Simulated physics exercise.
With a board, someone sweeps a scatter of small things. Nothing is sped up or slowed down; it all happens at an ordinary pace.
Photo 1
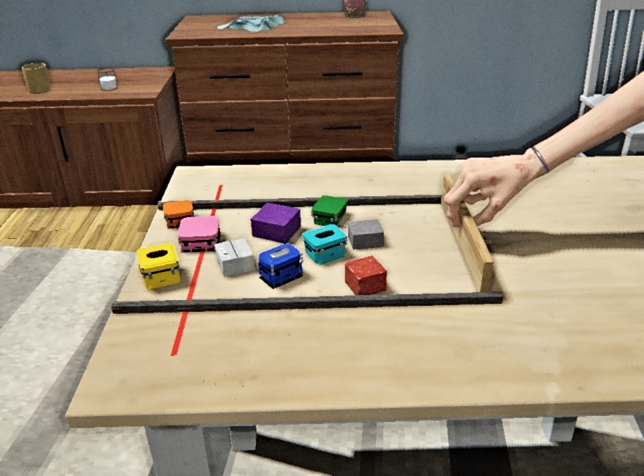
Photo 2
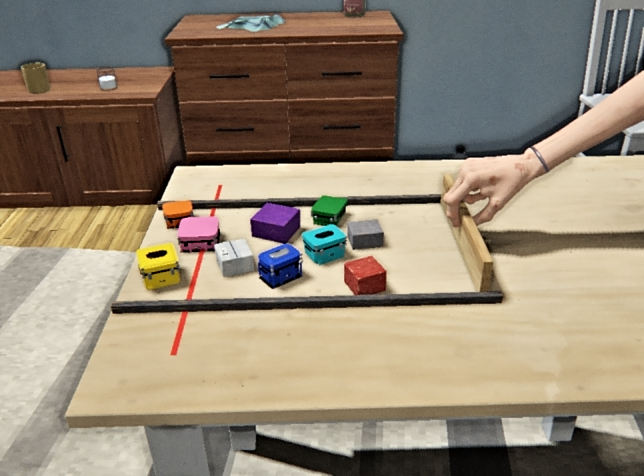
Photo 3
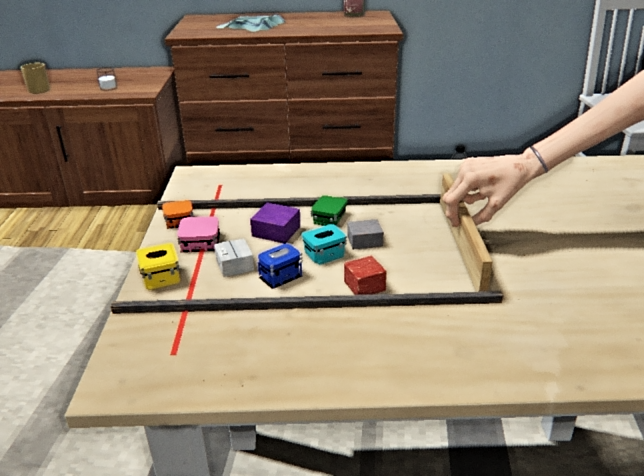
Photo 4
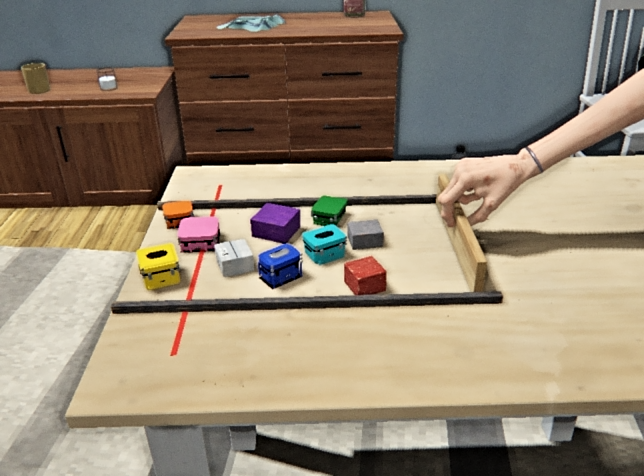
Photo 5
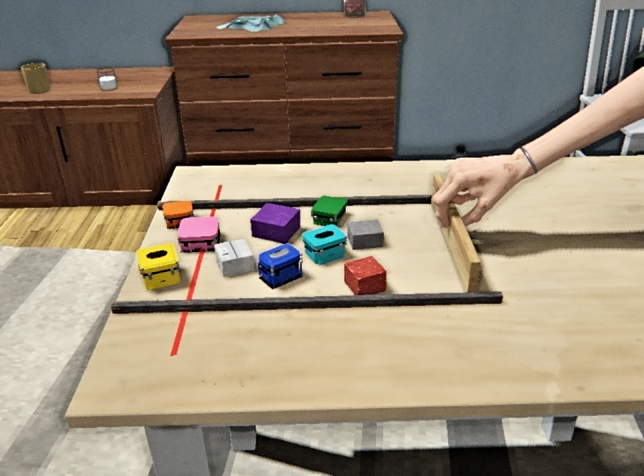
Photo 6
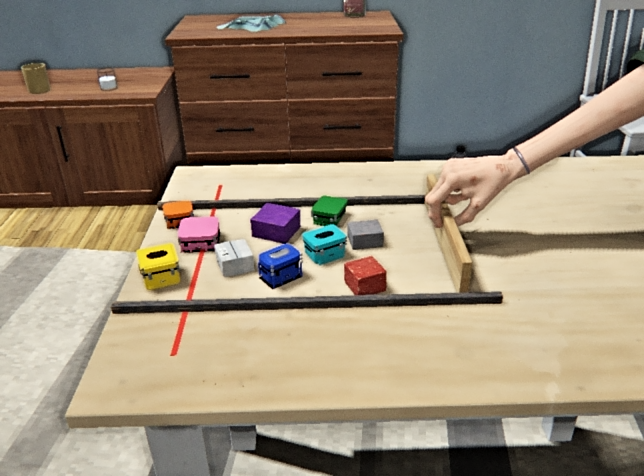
Hand sliding a wooden board slightly left along a table between dark rails, while the scattered colourful little cases and blocks stay still.
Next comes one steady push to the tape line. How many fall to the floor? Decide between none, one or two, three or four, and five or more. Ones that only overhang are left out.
Most likely just one, perhaps two, will tumble off the end.
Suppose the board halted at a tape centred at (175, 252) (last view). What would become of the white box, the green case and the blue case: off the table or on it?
The white box? It does not stay. The green case? It is safe. The blue case? It does not stay.
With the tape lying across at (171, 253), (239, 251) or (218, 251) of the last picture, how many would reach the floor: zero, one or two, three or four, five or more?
In turn: Five or over, not one, one to two.
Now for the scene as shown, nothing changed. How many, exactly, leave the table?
Count = 2.
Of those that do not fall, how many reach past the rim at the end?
The answer comes to 1.
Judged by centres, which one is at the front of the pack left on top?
Nearest once everything settles: Purple block.
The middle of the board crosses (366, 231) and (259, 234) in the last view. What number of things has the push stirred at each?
The first number is 3, the next one 8.
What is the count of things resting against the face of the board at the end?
Contact count: 4.
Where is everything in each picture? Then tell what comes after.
The first picture shows orange case (179, 215); yellow case (159, 266); pink case (200, 234); board (464, 229); tape (202, 252).
The second picture shows yellow case (159, 266); white box (234, 258).
The third picture shows pink case (200, 235); turquoise case (324, 244).
The fourth picture shows orange case (179, 215); grey block (365, 234).
The fifth picture shows yellow case (159, 266); blue case (280, 265).
The sixth picture shows orange case (179, 215); yellow case (159, 266); pink case (200, 235); board (445, 229); tape (202, 252).
A little later, none off yet; orange case at rest near (179, 215); yellow case at rest near (159, 266); pink case at rest near (200, 235).
Next, none off yet; orange case at rest near (178, 215); yellow case moving near (153, 266); pink case shifted about its own width near (150, 238).
When it is over, the number that fall off is one or two; down, pink case and yellow case.
